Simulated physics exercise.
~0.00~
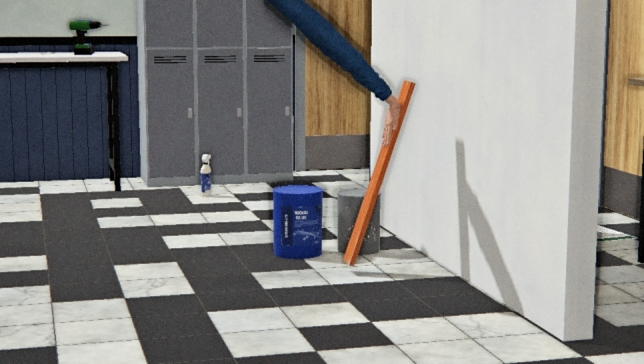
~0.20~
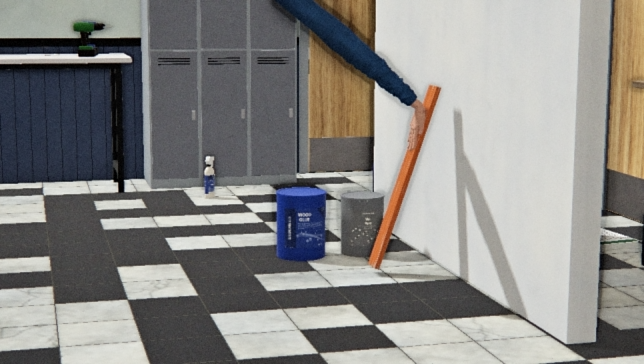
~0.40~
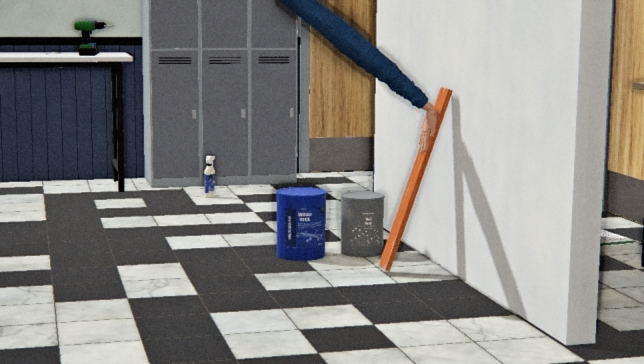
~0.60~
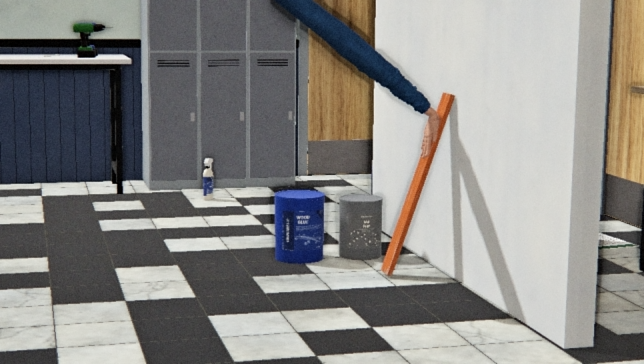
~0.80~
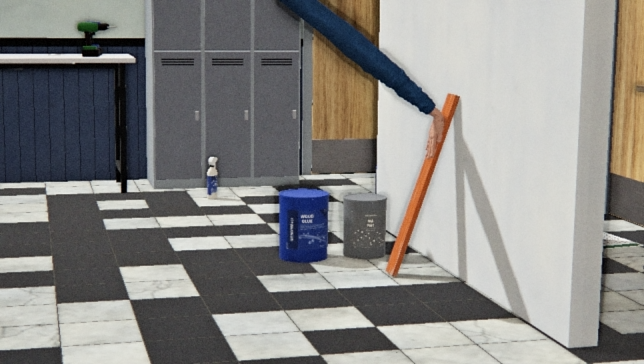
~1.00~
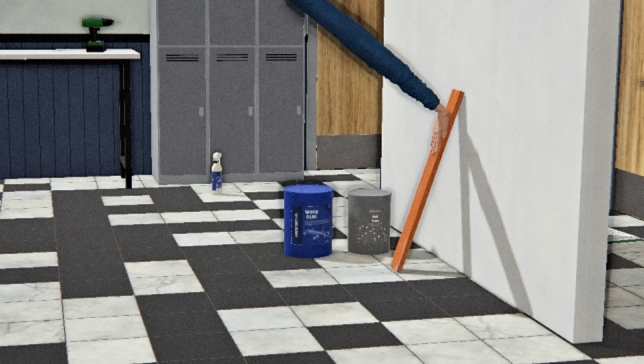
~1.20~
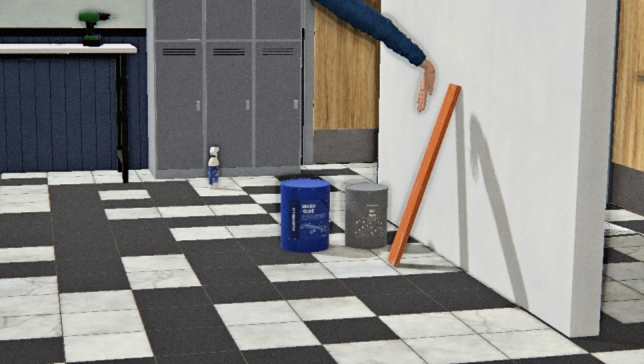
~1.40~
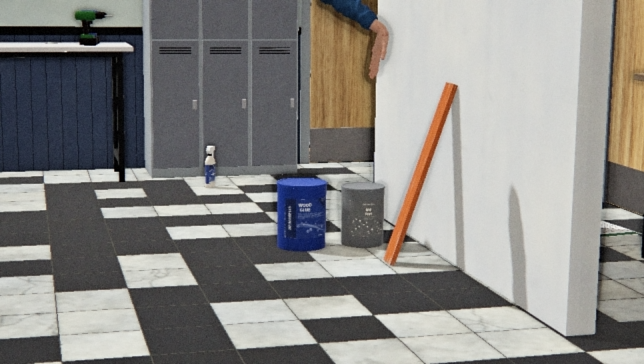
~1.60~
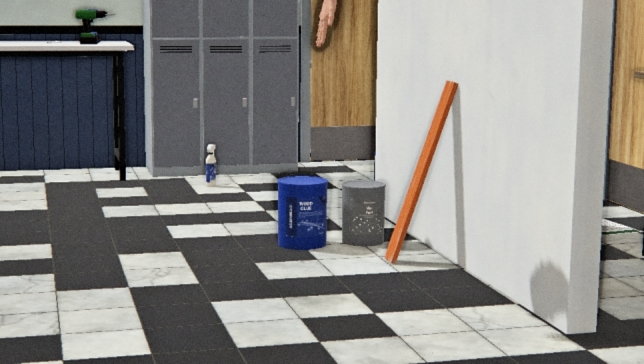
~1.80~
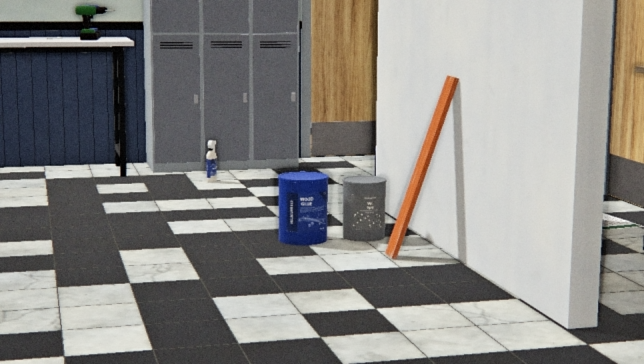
Bare wall and checkered floor beside grey lockers, a hand leaning an orange plank near two pails, withdrawing, the plank staying upright.
